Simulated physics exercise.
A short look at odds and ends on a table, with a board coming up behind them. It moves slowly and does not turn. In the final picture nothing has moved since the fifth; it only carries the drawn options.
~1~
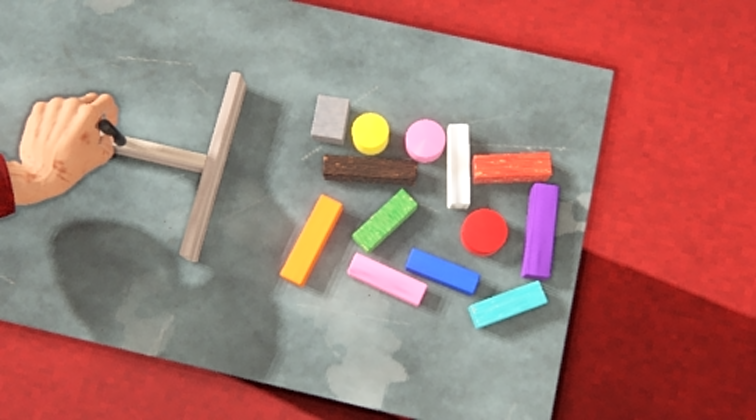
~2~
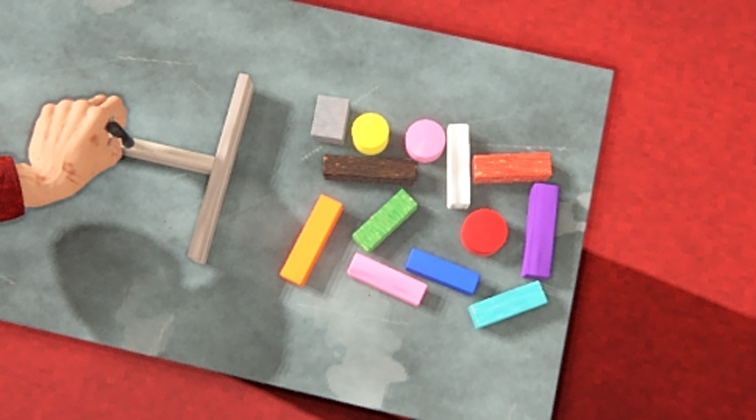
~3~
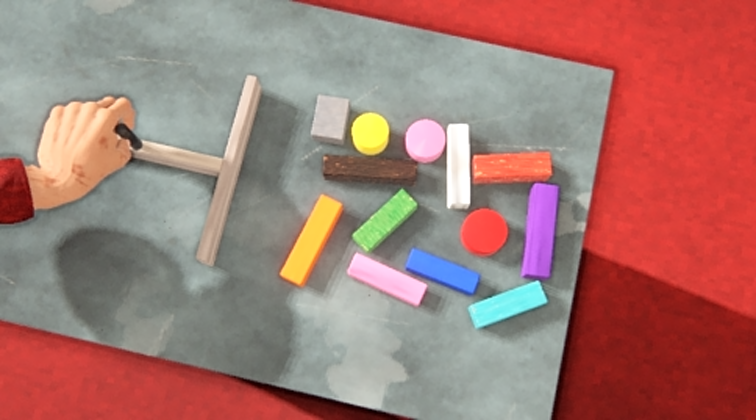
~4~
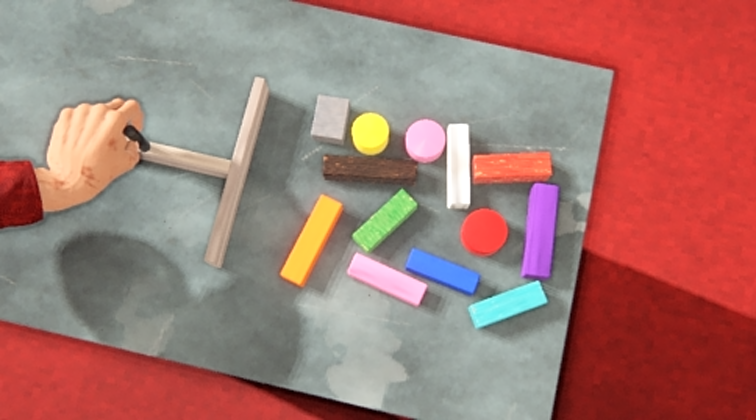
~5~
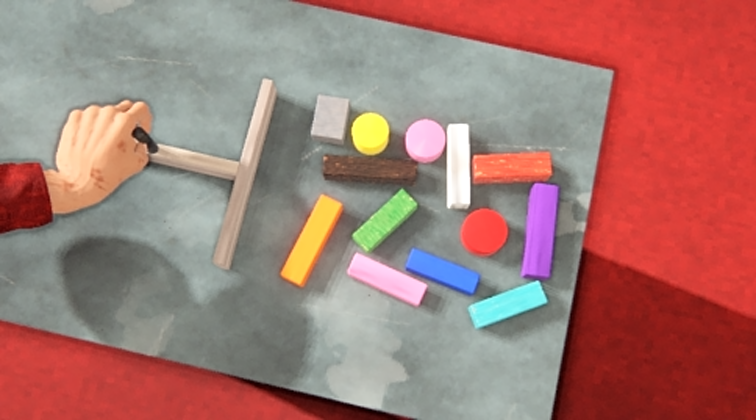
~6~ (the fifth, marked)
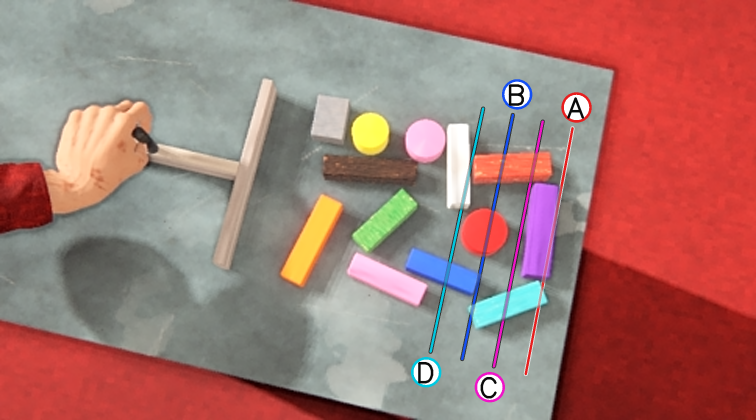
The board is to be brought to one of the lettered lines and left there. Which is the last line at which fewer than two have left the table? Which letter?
As far as mark D.
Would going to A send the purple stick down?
By then, yes.
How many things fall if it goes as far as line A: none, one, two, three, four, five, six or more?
In all, six or more.
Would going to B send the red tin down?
No.
On the marked copy, A at (550, 247); B at (488, 233); C at (519, 240); D at (458, 226).
Following D. Soon after the start, board (319, 186); grey block (360, 127); yellow tin (391, 139).
Later, board (397, 204); red bar (568, 178); turquoise bar (516, 309).
In the end, board (456, 217); red bar over the edge; turquoise bar (561, 334); one fallen.
As for the rest, A drops eleven; B drops four; C drops six.
